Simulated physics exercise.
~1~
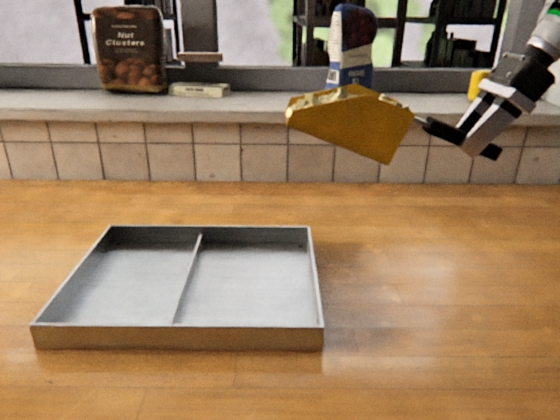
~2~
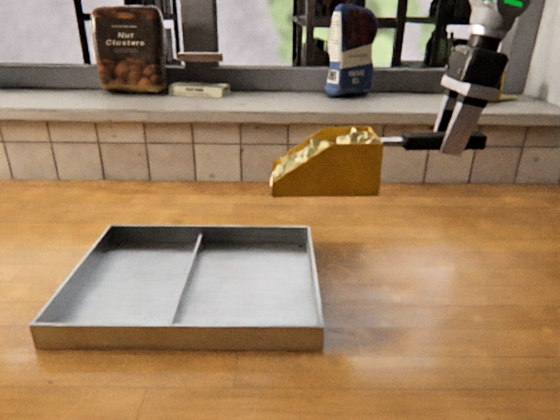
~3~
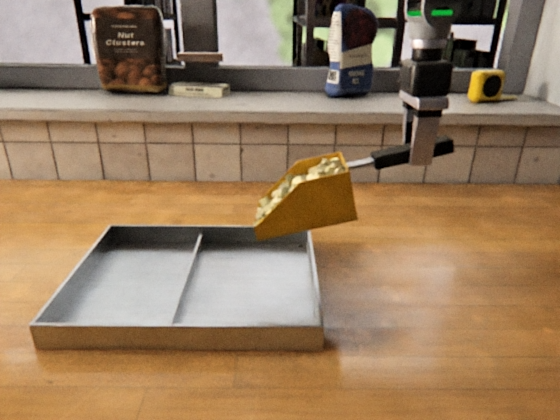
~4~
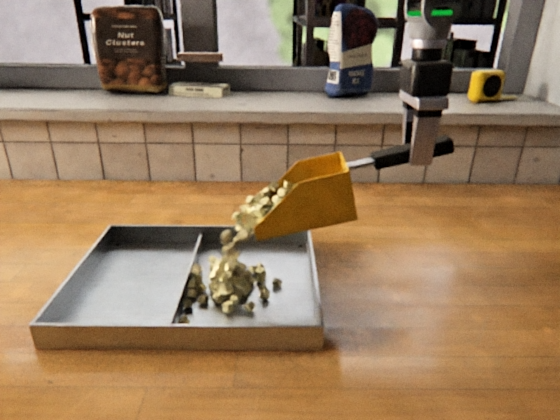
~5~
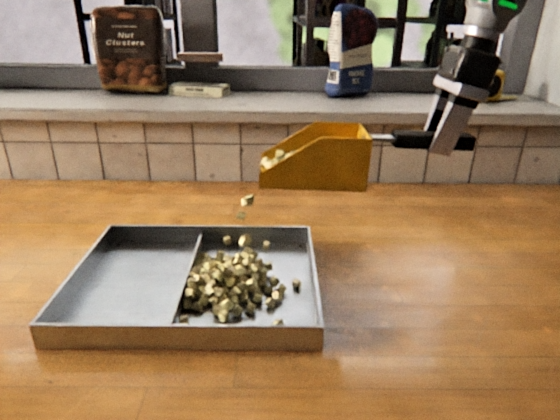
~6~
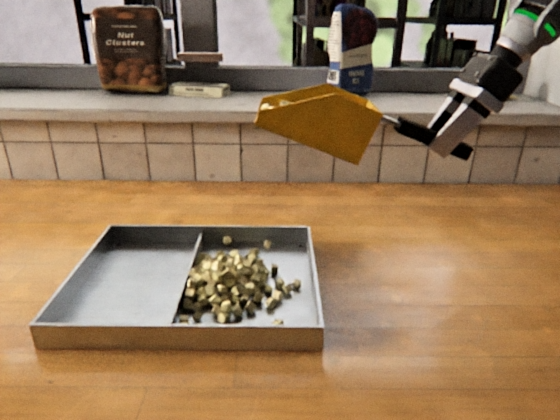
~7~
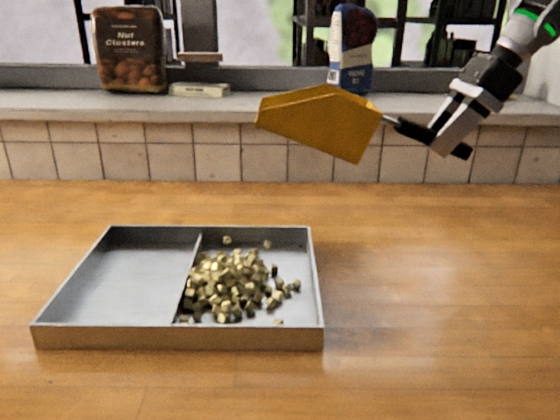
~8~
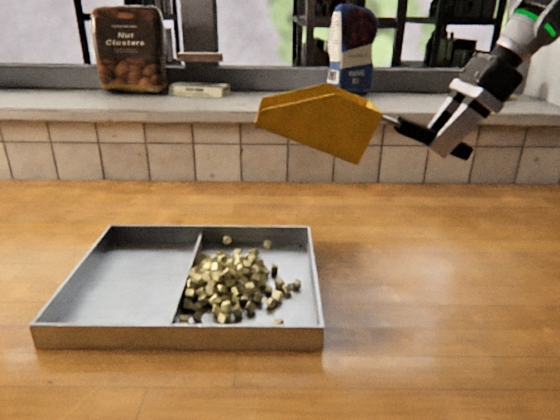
A robotic arm holding a yellow-gold scoop reaches in from the right above a wooden counter, seen from the front and slightly above. Below it sits a shallow grey tray split into two parts, while a brown bag, a blue-and-white package and other items stand on a sill before a window. The arm lowers the scoop and tips it leftward, showing pale greenish chunks inside. They tumble into the tray's right part and pile up beside the divider. The scoop levels, rises and tilts back, then stays still, leaving the heap on the right and the left part empty.
